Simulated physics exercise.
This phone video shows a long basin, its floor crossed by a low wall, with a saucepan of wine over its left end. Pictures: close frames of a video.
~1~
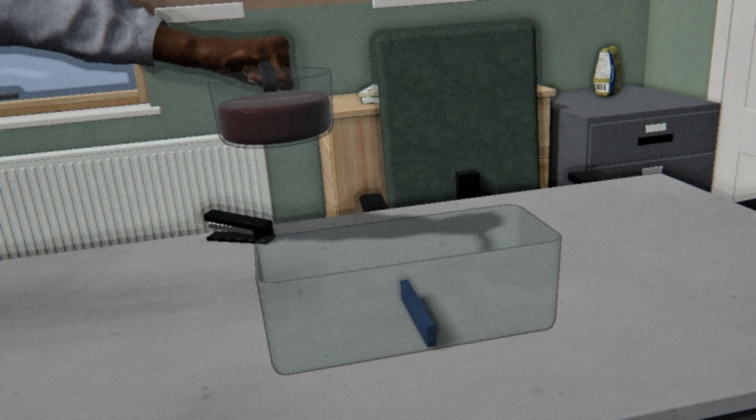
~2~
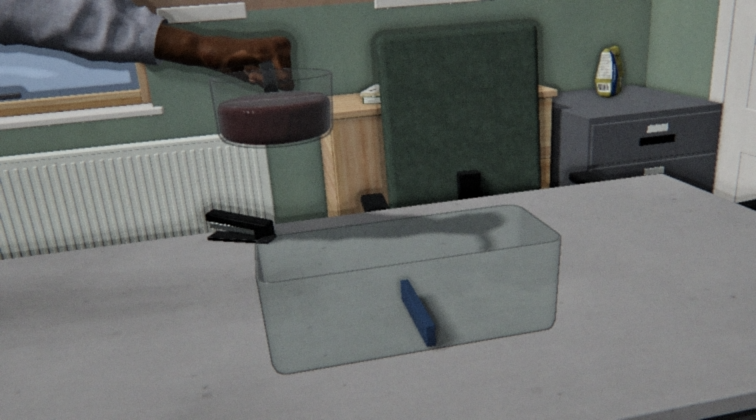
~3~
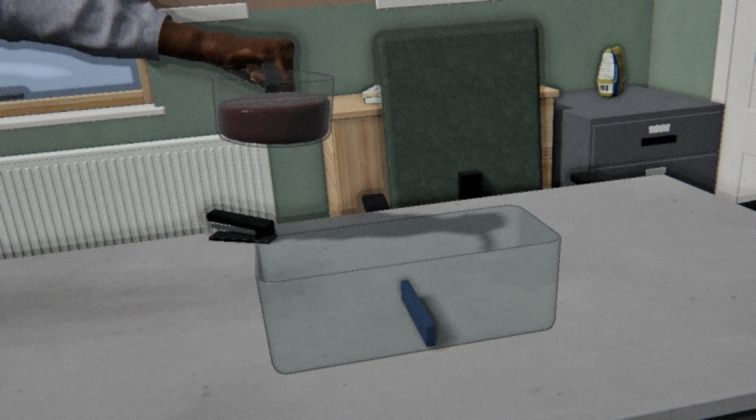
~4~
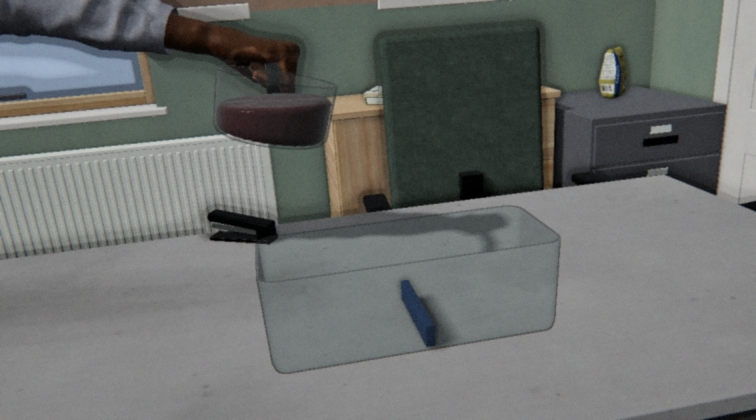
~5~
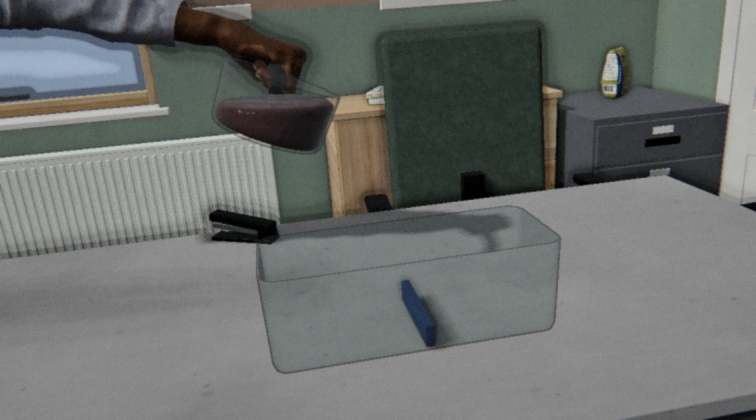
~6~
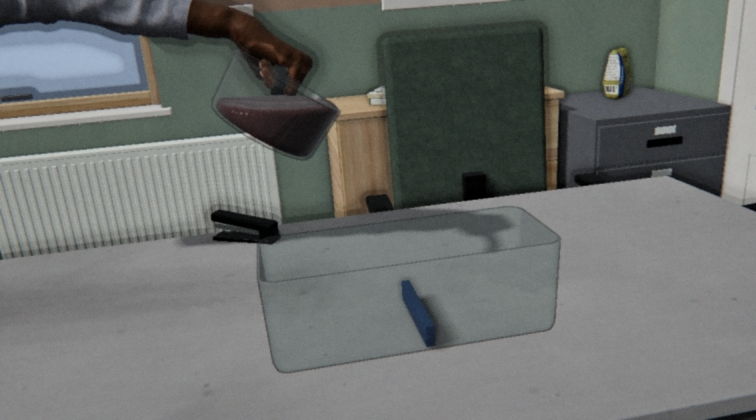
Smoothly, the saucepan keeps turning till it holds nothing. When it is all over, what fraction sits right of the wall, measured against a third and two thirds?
I reckon what ends right of the wall does not reach a third.
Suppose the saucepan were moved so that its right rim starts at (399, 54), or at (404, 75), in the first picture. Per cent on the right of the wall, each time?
The first gives 85 %, the second 85 %.
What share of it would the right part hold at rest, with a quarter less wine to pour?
Near 10 parts in a hundred.
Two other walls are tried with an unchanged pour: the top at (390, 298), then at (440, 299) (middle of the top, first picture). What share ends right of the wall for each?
Around 55 per cent for the first, around 15 per cent for the second.
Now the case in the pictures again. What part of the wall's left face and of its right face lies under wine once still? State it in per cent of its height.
Once it is still, the left part shows 50 per cent and the right part 10.
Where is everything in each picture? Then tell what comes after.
It leans 0°; its right rim is at (329, 72); the wine meets the walls at (216, 106) and (328, 95); the long basin's rim runs from (256, 262) to (540, 221); the wall's top is at (416, 302), in the first picture.
It leans 2°; its right rim is at (330, 74); the wine meets the walls at (217, 105) and (329, 95), in the second picture.
It leans 6°; its right rim is at (333, 79); the wine meets the walls at (217, 104) and (329, 97), in the third picture.
It leans 14°; its right rim is at (336, 87); the wine meets the walls at (217, 105) and (331, 98), in the fourth picture.
It leans 24°; its right rim is at (338, 99); the wine meets the walls at (217, 103) and (333, 100), in the fifth picture.
It leans 35°; its right rim is at (339, 112); the wine meets the walls at (214, 101) and (338, 103), in the sixth picture.
A moment on, the tilt is 98° and 26 per cent is still to pour, 18 is left of the wall and 0 right of it.
Next, the tilt is 109° and 5 per cent is still to pour, 74 is left of the wall and 10 right of it.
Then the tilt is 109° and 0 per cent is still to pour, 81 is left of the wall and 13 right of it.
Later the tilt is 109° and 0 per cent is still to pour, 82 is left of the wall and 14 right of it.
At rest 82 per cent lies left of the wall, 14 right of it and 4 outside.
